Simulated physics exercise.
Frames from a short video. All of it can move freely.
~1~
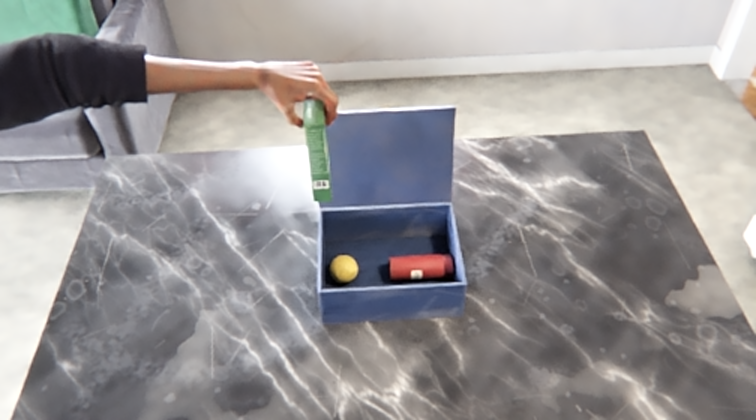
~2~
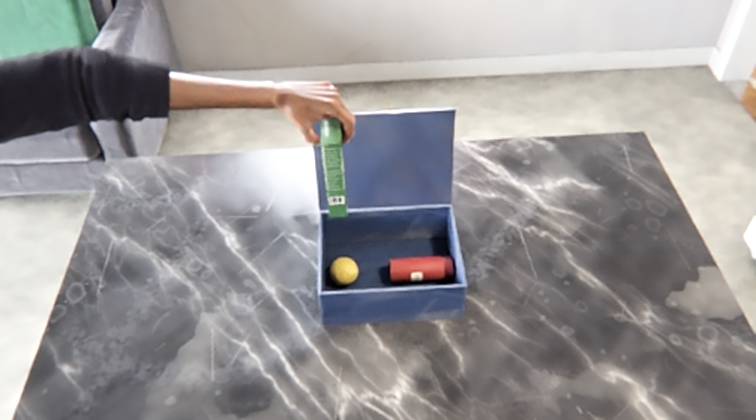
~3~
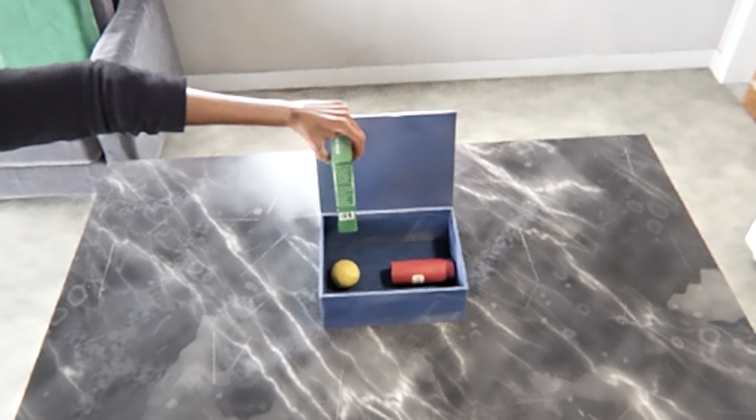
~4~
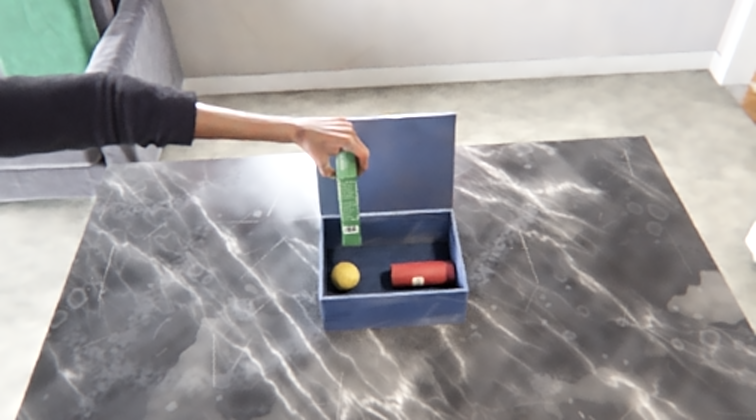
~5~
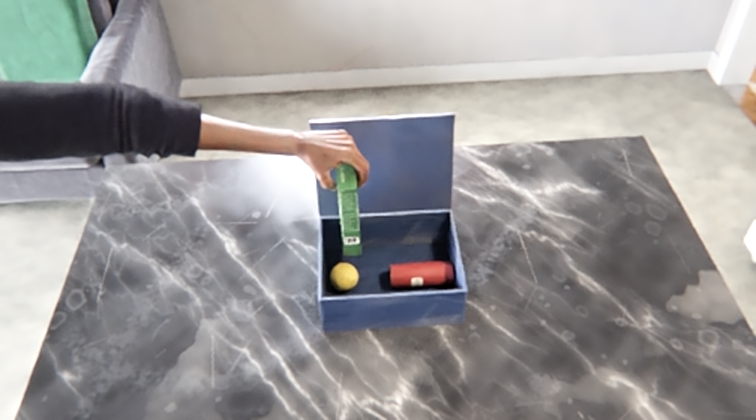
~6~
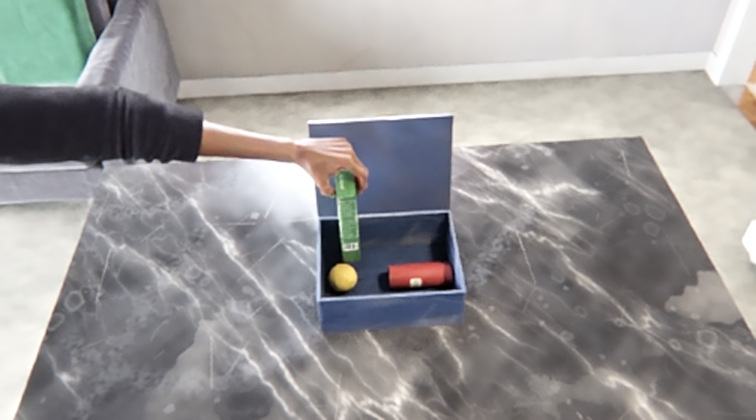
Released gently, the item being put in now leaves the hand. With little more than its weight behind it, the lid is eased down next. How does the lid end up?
The lid ends up closed flat.
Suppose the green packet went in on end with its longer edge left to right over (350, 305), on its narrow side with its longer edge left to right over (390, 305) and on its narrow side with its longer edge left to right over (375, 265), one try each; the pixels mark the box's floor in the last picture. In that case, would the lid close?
On the first go the lid is stopped short, on the second it comes to rest closed, on the third it comes to rest closed.
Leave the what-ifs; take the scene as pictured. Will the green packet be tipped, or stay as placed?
Observation: It tilts over.
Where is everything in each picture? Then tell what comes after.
The first frame shows coming down; green packet (318, 150); yellow lemon (344, 269).
The second frame shows coming down; green packet (334, 167); yellow lemon (344, 271).
The third frame shows coming down; green packet (344, 183); yellow lemon (345, 274).
The fourth frame shows coming down; green packet (348, 198); yellow lemon (345, 276).
The fifth frame shows coming down; green packet (349, 209); yellow lemon (344, 277).
The sixth frame shows in place under the hand; green packet (348, 215); yellow lemon (343, 278).
Then, 0.80 s on from there, lid starting down; green packet on its side near (387, 260); yellow lemon shifted about its own width.
Then, 1.70 s on from there, lid 53° above the rim; green packet on its side near (382, 262); yellow lemon shifted about its own width; red shaker shifted a little.
In the end, lid shut; toppled in the box, green packet; moved from the start, yellow lemon; red shaker unmoved. At the end, from the last picture's camera, green packet near (382, 262).
